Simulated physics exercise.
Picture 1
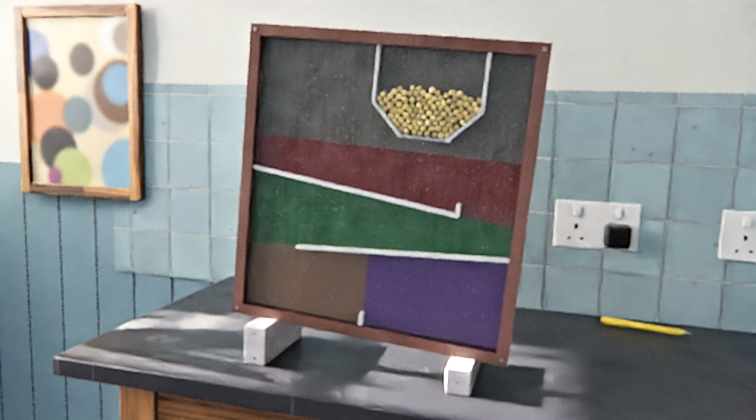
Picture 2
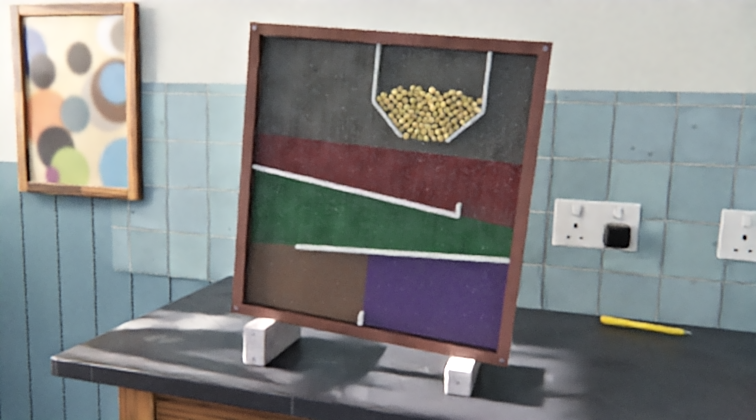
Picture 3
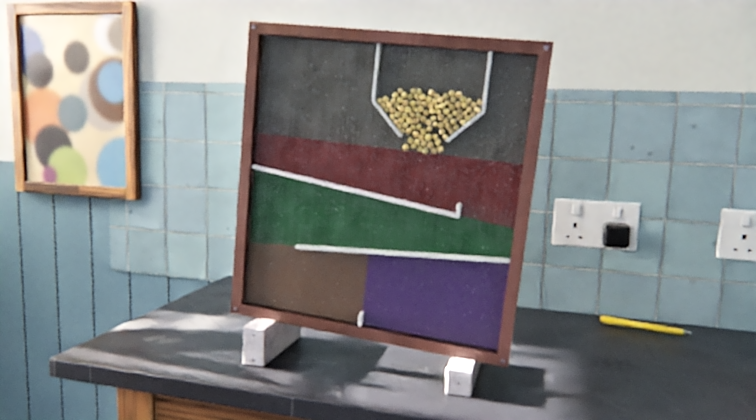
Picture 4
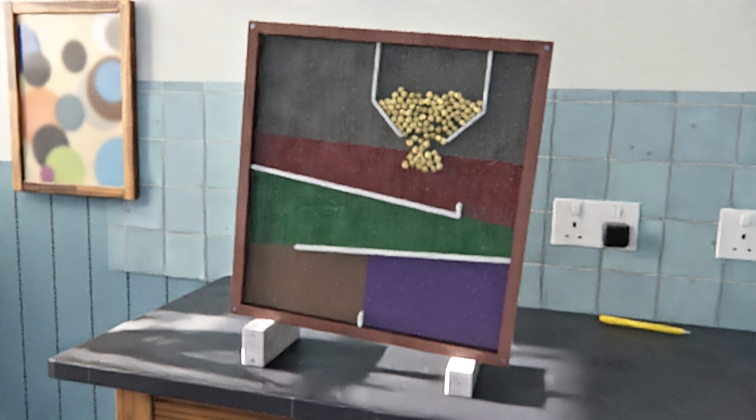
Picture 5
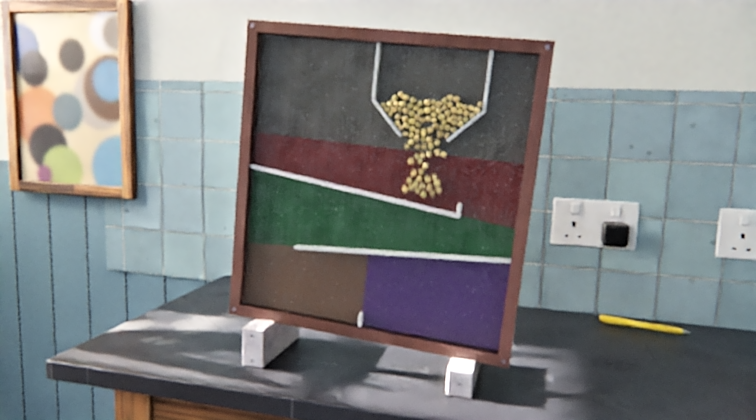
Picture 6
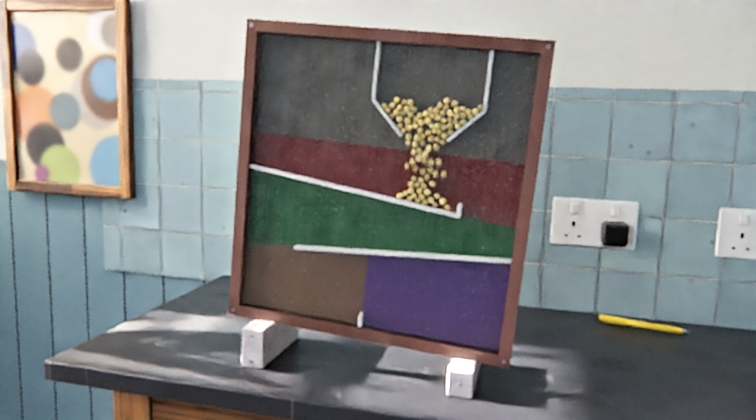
Upright framed board with coloured sections on a dark worktop, pale beans pouring from a funnel and piling on a sloping ledge.
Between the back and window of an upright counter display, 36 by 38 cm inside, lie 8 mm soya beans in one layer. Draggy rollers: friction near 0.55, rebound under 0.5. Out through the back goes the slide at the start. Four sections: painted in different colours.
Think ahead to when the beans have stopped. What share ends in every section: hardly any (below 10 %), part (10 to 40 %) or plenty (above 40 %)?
Red: Plenty; purple: Hardly any; green: Part; brown: Hardly any.
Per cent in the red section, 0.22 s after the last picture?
About 90 % of the load.
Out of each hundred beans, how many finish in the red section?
Near 80 in a hundred, I'd say.
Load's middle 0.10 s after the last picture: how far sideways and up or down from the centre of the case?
Roughly 6 centimetres to the right and 3 centimetres above.
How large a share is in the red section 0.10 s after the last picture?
Close to 70 per cent of the load.
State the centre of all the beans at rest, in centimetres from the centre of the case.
Some 6 cm right and 1 cm below.
Then, 0.10 s later than the last picture, the beans' middle is 6 cm right of and 3 cm above the centre; red 70 %.
Then, 0.22 s later than the last picture, the beans' middle is 6 cm right of and 1 cm above the centre; red 90 %, green 5 %.
Then, 0.45 s later than the last picture, the beans' middle is 6 cm right of and level with the centre; red 85 %, green 15 %.
All still 1.5 s after it, red 80 %, purple 0 %, green 20 %, brown 0 %.
